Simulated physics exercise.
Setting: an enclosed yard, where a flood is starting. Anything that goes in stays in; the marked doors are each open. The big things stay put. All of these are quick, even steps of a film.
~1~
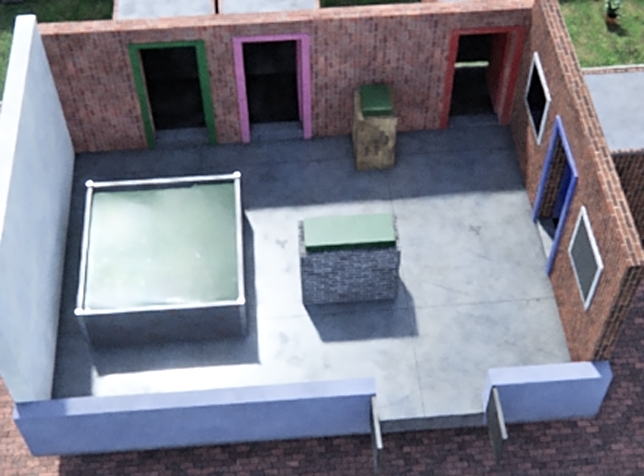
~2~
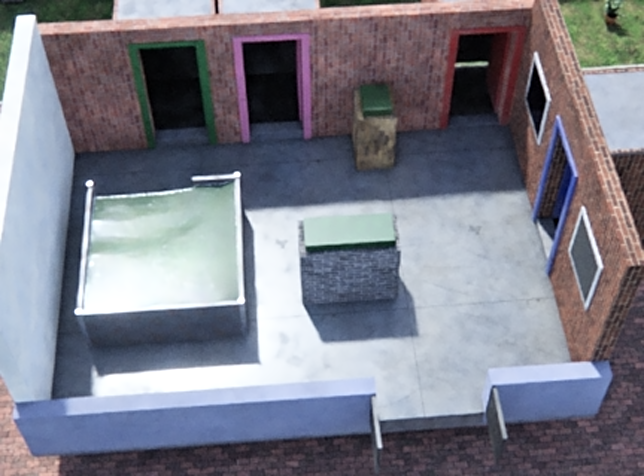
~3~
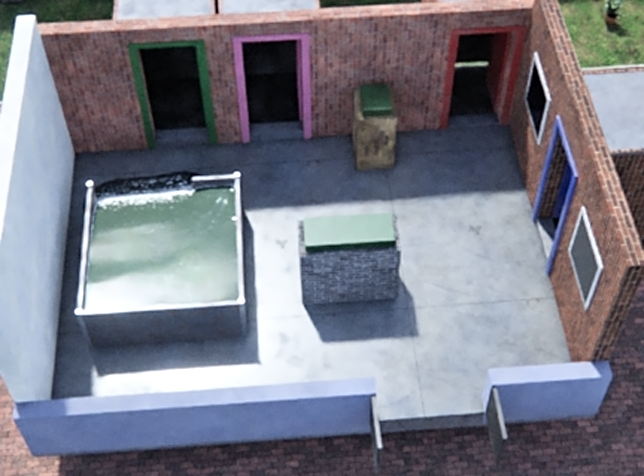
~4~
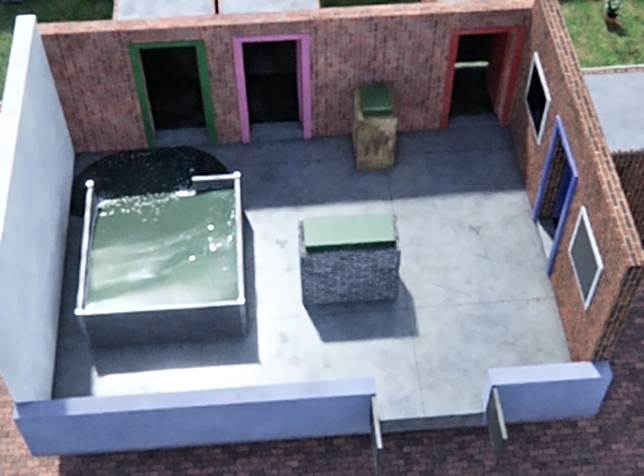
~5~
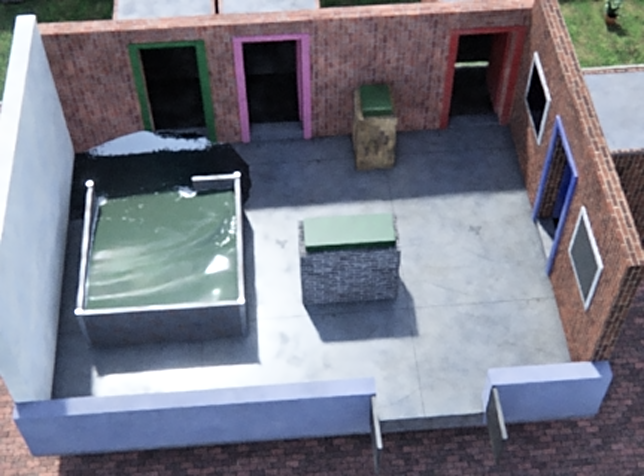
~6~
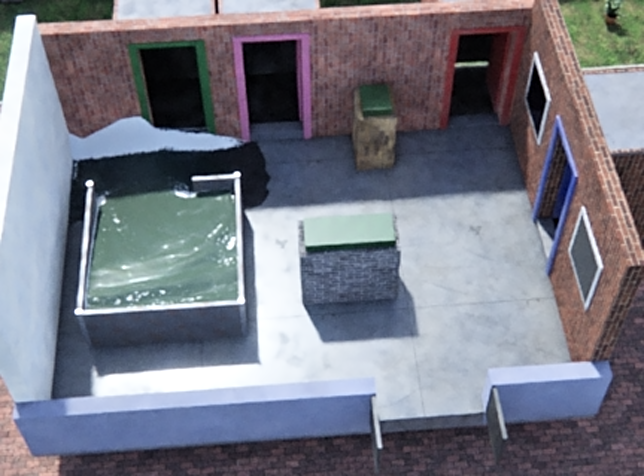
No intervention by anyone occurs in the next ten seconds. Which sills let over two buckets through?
In the end the red door keeps inside the allowance there; the blue door keeps inside the allowance there; the green door exceeds the allowance there; the pink door keeps inside the allowance there.
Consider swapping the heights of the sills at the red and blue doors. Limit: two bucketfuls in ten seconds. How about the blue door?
The blue one exceeds the limit.
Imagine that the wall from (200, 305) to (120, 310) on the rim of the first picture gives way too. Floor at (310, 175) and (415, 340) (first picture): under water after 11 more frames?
In the order asked: The first spot is untouched and the second is swamped.
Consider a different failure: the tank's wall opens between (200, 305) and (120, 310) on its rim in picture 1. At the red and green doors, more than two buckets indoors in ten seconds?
Red: Over the line; green: Under the line.
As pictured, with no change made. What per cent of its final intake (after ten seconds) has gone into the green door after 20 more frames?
Roughly 90 %.
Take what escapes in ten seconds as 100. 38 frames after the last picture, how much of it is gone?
Around 65 percent.
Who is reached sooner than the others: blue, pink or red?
The pink-painted one.
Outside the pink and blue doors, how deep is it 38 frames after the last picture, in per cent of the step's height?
The first comes to about 50 percent, the second to about 100 percent.
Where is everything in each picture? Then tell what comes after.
In the first frame, still water in the water tank at (163, 244).
In the second frame, the front is at a hidden place, out from the gap on the water tank's far side.
In the third frame, water pours out on the water tank's far side and has run to a hidden place.
In the fourth frame, water pours out on the water tank's far side and has run to (181, 148).
In the fifth frame, the front is at (79, 155), out from the gap on the water tank's far side.
In the sixth frame, water pours out on the water tank's far side and has run to (250, 144).
A moment on, water covers 15 % of the floor; the red door not reached, the blue door not reached, the green door far over two buckets in, the pink door wet at the sill, nothing in.
Next, water covers 25 % of the floor; the red door not reached, the blue door not reached, the green door far over two buckets in, the pink door wet at the sill, nothing in.
Then, water covers 50 % of the floor; the red door wet at the sill, nothing in, the blue door not reached, the green door far over two buckets in, the pink door wet at the sill, nothing in.
Later, water covers 90 % of the floor; the red door wet at the sill, nothing in, the blue door wet at the sill, nothing in, the green door far over two buckets in, the pink door wet at the sill, nothing in.
In the end, water covers 95 % of the floor; the red door under two buckets in, the blue door under two buckets in, the green door far over two buckets in, the pink door wet at the sill, nothing in.
